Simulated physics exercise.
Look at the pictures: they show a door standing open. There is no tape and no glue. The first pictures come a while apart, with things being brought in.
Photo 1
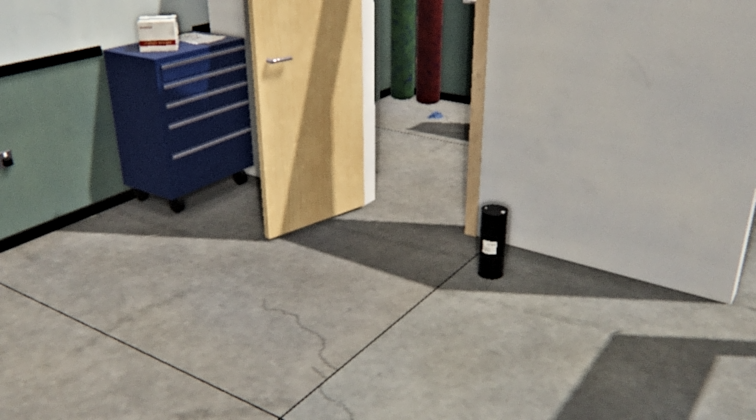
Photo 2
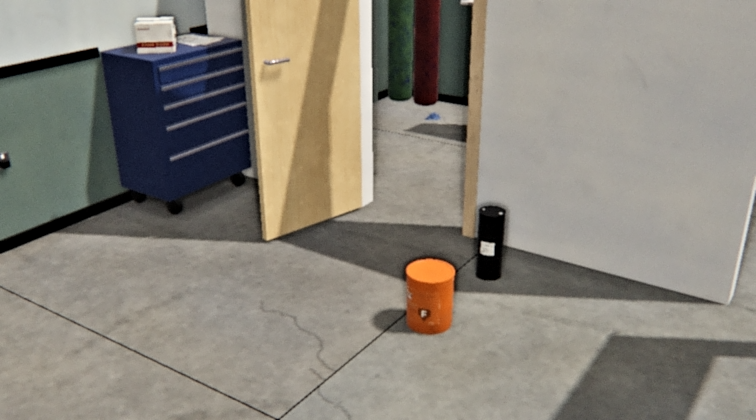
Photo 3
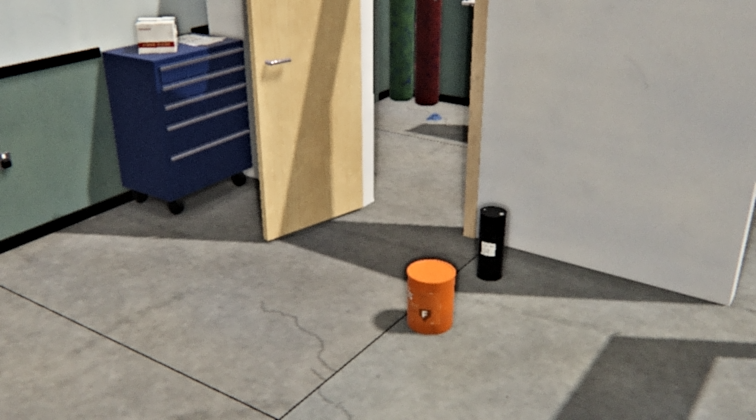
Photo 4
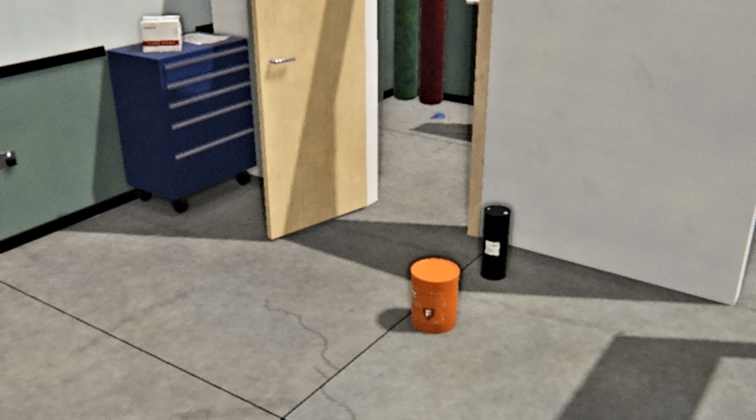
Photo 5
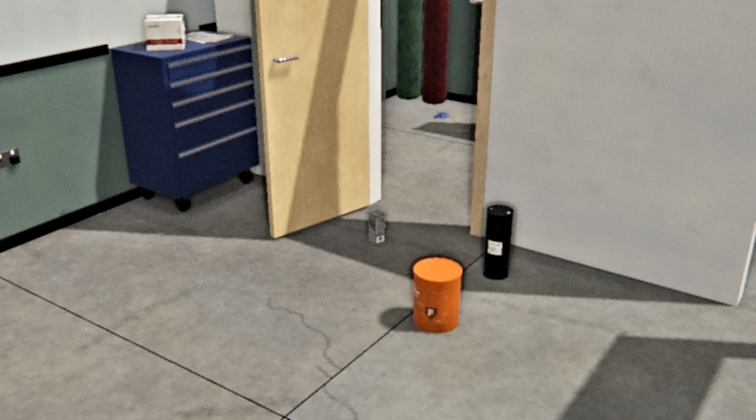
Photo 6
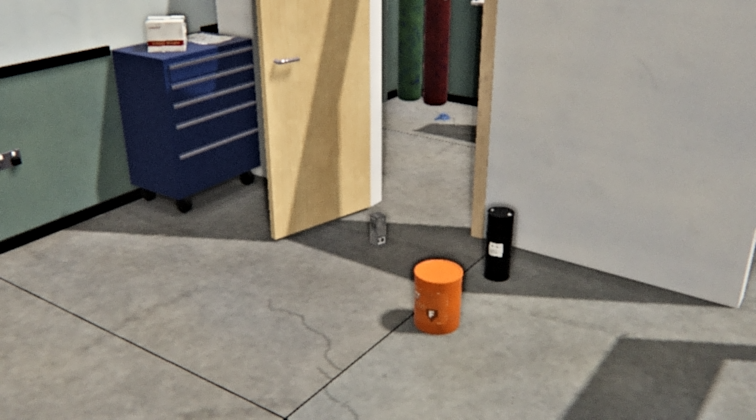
To begin with, a wooden door stands wide open beside a blue drawer cabinet, with a black canister on the concrete floor near the doorway. An orange pail then appears in front of the canister, and later a small grey container appears by the door's edge, while the door stays still.
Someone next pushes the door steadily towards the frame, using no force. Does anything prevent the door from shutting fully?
No - my guess is that the door will fill its doorway.
Then, 1.10 s past the last view, door at 71°.
Then, 1.80 s past the last view, door at 40°; grey carton displaced well along near (401, 229).
Then, 2.20 s past the last view, door at 24°; grey carton displaced well along near (425, 225).
Then, 2.70 s past the last view, door at 5°; grey carton displaced well along near (448, 215).
Finally, door at 0°; moved from the start, grey carton; the other 2 still in place. Final places as the last picture's camera would see them, grey carton near (454, 212).
